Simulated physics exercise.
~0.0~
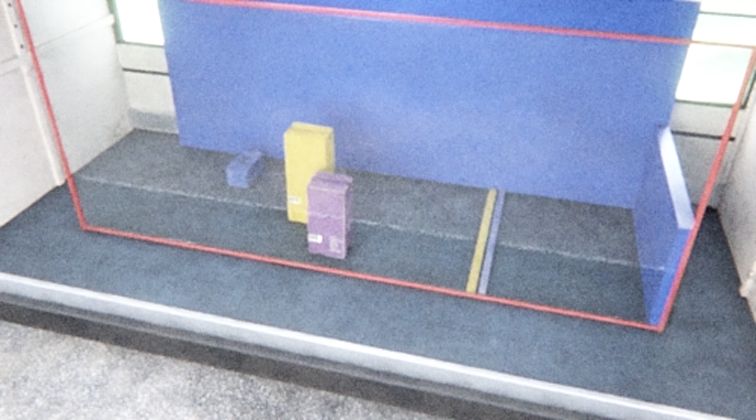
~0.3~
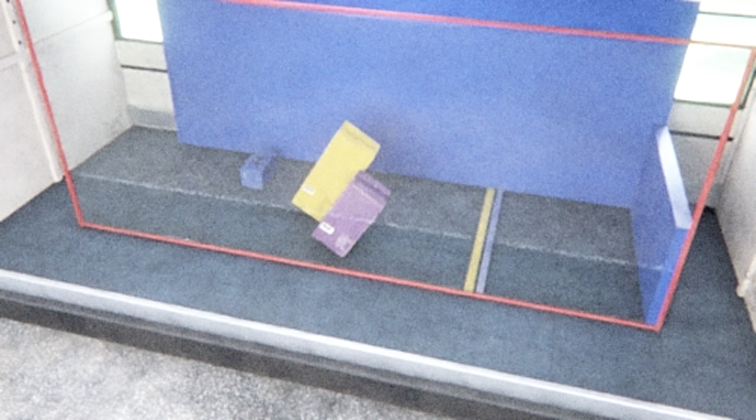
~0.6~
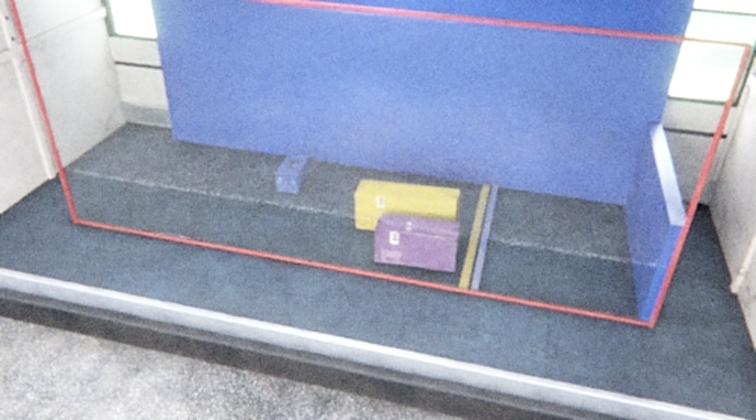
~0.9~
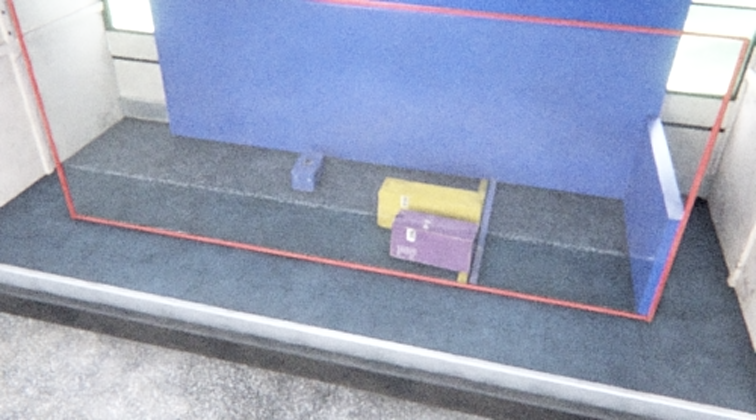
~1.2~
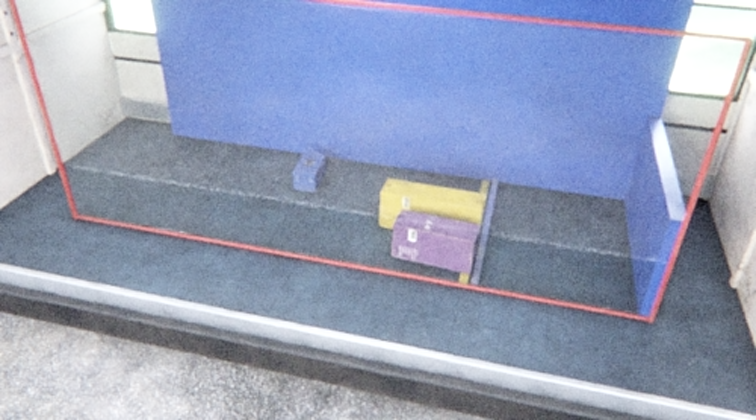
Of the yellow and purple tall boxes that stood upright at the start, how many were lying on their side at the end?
Two of them were lying on their side at the end, the yellow tall box and the purple tall box.
